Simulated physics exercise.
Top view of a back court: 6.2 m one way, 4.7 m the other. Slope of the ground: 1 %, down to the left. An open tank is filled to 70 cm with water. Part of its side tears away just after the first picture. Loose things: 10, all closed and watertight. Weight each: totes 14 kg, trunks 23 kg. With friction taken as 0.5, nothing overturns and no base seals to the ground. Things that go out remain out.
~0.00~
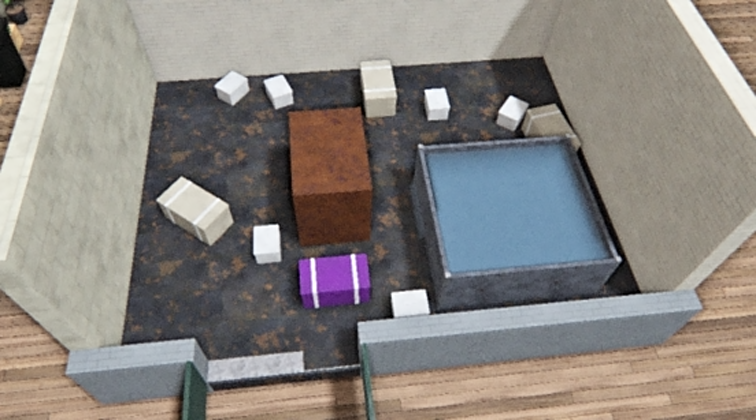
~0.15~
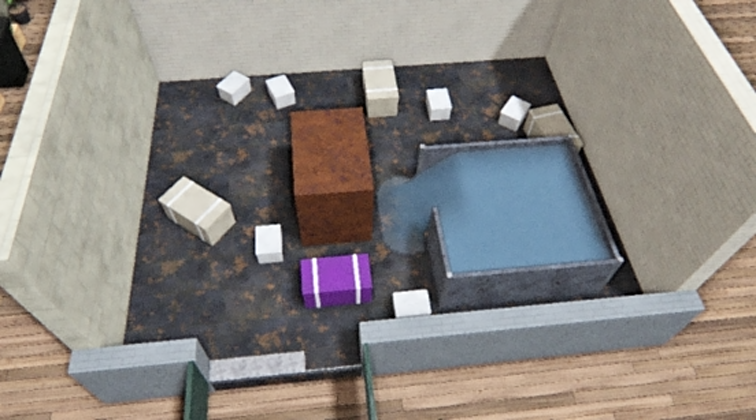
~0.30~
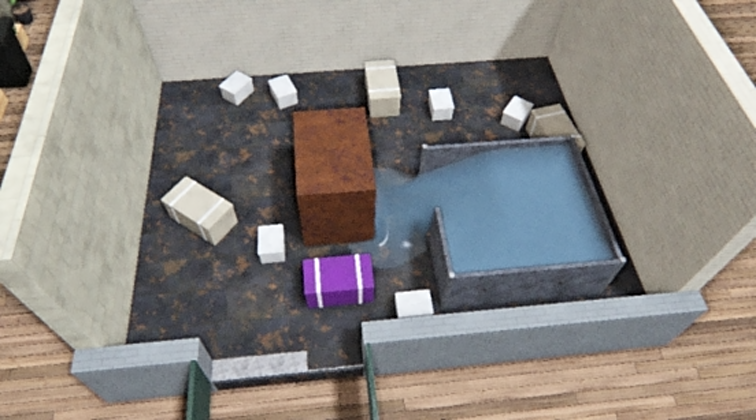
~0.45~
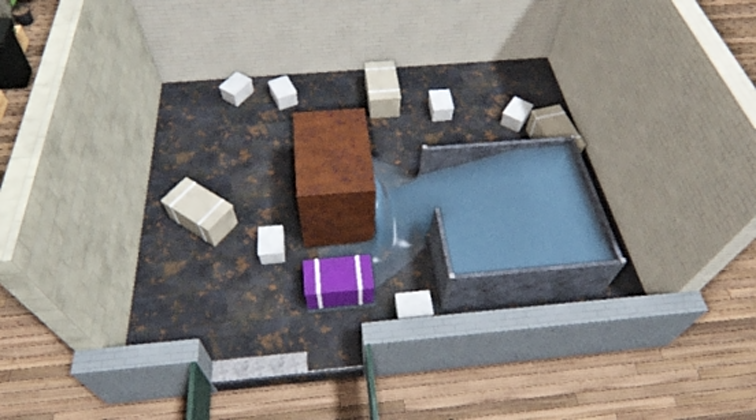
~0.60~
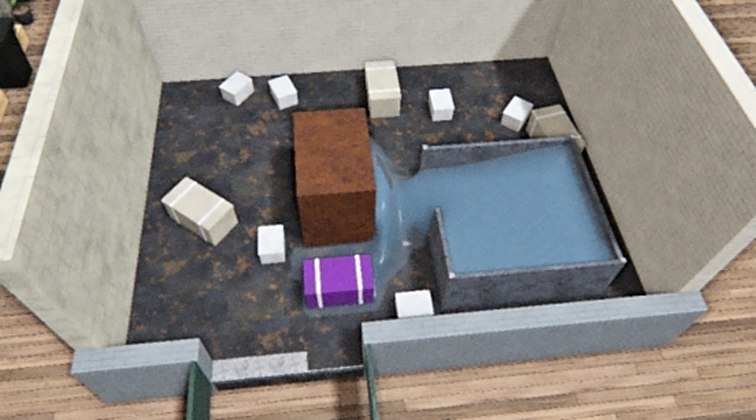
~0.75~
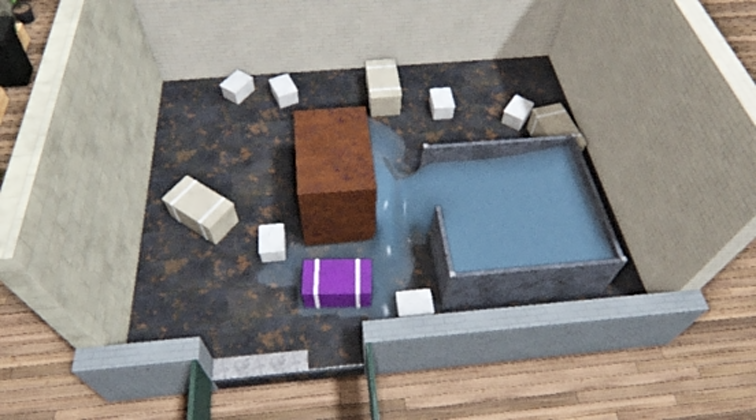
Walled back court with water pouring from the broken left side of an open tank, spreading around a brown block and purple trunk.
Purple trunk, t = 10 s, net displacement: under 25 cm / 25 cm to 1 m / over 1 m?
Outcome: A long move.
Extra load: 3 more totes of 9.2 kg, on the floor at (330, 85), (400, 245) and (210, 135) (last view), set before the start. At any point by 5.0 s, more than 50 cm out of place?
Well, in that order it's higher, higher and lower.
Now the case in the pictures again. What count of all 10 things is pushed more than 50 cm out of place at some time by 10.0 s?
It works out to 6.
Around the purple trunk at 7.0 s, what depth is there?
About 7 cm.
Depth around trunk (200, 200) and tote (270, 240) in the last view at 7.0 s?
I'd put it at 10 cm and 7 cm respectively.
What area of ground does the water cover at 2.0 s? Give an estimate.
Wet: Near 17 m2.
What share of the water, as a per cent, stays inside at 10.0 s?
Around 82 per cent of the water is still in there.
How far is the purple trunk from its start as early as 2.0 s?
Displacement by then near 150 cm.
After 2.0 s the purple trunk is near (229, 358), 1.5 m from its start, aground; 0 of 10 are out; 2 afloat.
After 4.5 s the purple trunk is near (226, 339), 1.5 m from its start, aground; 0 of 10 are out; 1 afloat.
After 7.0 s the purple trunk is near (226, 340), 1.5 m from its start, aground; 0 of 10 are out; 3 afloat.
After 10.0 s the purple trunk is near (243, 349), 1.4 m from its start, afloat; 0 of 10 are out; 3 afloat.
